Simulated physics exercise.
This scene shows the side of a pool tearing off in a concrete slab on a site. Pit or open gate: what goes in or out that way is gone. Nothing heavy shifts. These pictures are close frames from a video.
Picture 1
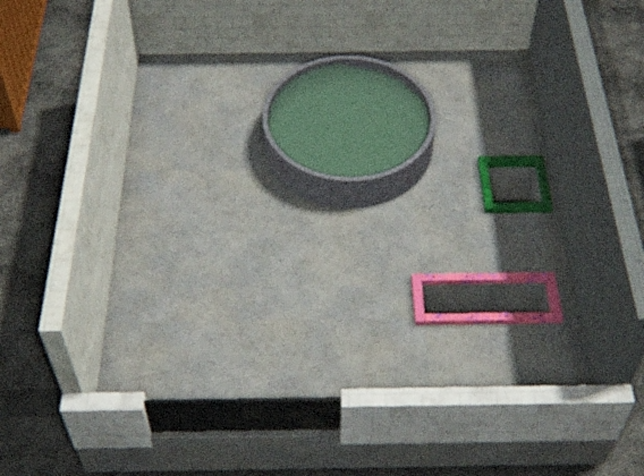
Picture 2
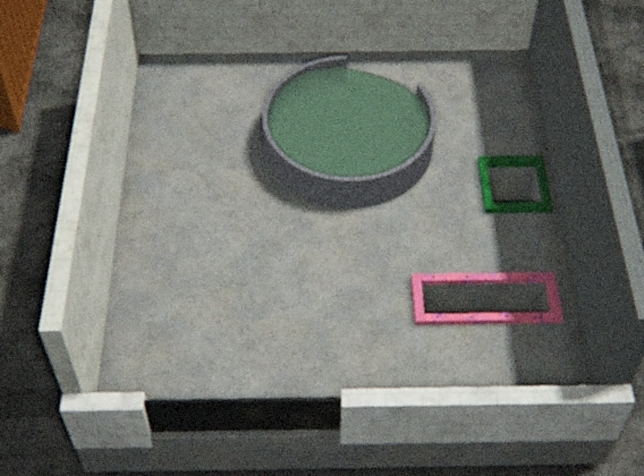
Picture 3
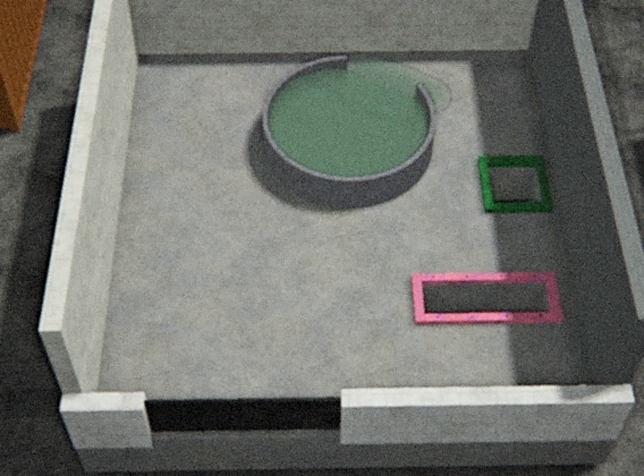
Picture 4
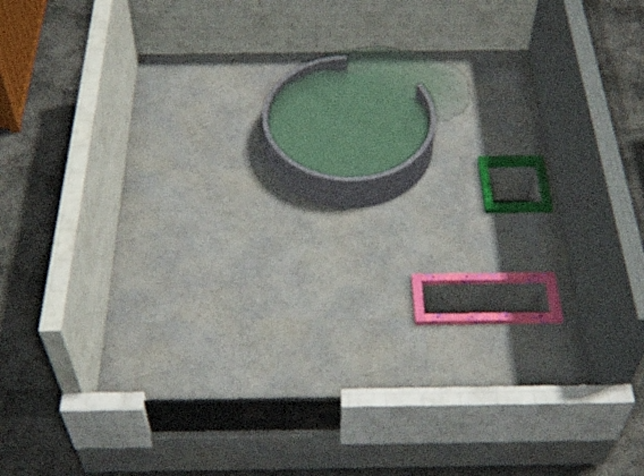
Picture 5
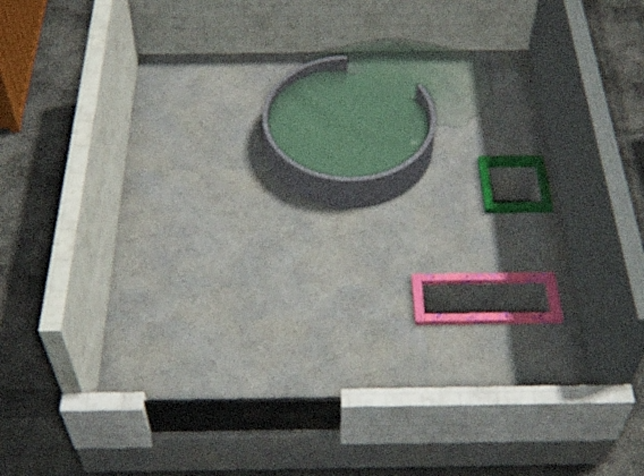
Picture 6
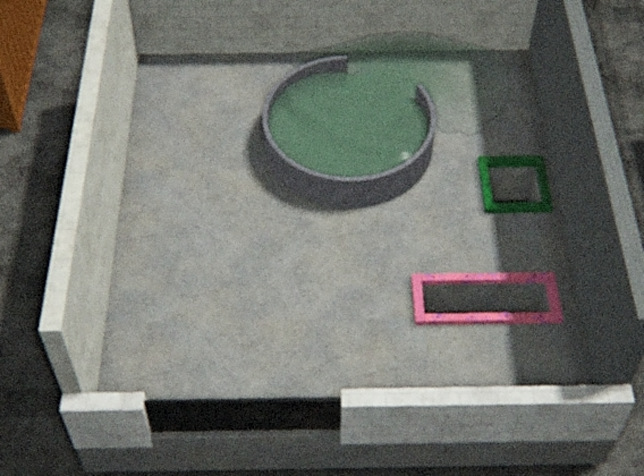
In a walled concrete yard, a round grey-rimmed pool of green water stands whole, then a section of its far side opens and water pours out through the gap, spreading across the floor toward the back wall and right.
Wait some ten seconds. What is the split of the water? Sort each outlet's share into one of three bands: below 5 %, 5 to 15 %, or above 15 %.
Shares: The gate gets below 5 %; the green pit gets above 15 %; the pink pit gets below 5 %.
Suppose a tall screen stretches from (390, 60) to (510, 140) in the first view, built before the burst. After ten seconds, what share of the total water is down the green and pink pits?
Shares in percent - green: 2; pink: 2.
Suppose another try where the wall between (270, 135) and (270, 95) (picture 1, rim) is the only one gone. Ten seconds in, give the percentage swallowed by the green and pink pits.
Green: 0 percent; pink: 0 percent.
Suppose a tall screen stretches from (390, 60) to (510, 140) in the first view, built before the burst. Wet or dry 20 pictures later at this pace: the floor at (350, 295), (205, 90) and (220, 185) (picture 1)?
Point by point: First spared, next swamped, last spared.
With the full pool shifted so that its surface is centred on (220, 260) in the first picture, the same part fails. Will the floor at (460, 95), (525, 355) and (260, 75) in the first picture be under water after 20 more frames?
So, first one got wet, second one stays dry, third one got wet.
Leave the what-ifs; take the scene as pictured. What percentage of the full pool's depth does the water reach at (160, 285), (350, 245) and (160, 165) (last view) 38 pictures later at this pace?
In order: Roughly 4, 2 and 8 in a hundred.
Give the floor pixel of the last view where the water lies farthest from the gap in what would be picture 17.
The farthest point of the front sits at (183, 59).
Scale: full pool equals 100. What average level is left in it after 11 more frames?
Around 58 percent.
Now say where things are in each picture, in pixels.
The round pool at (349, 119) is whole and still, in the first picture.
The front is at a hidden place, out from the gap on the round pool's far side, in the second picture.
Water pours out on the round pool's far side and has run to (446, 92), in the third picture.
Water pours out on the round pool's far side and has run to (465, 94), in the fourth picture.
Water pours out on the round pool's far side and has run to (479, 65), in the fifth picture.
Water pours out on the round pool's far side and has run to (495, 50), in the sixth picture.
A moment on, water covers 10 % of the floor; the gate 0 %, the green pit 0 %, the pink pit 0 %.
Next, water covers 20 % of the floor; the gate 0 %, the green pit 0 %, the pink pit 0 %.
Then, water covers 35 % of the floor; the gate 0 %, the green pit 6 %, the pink pit 0 %.
Later, water covers 65 % of the floor; the gate 0 %, the green pit 14 %, the pink pit 0 %.
In the end, water covers 95 % of the floor; the gate 0 %, the green pit 17 %, the pink pit 0 %.
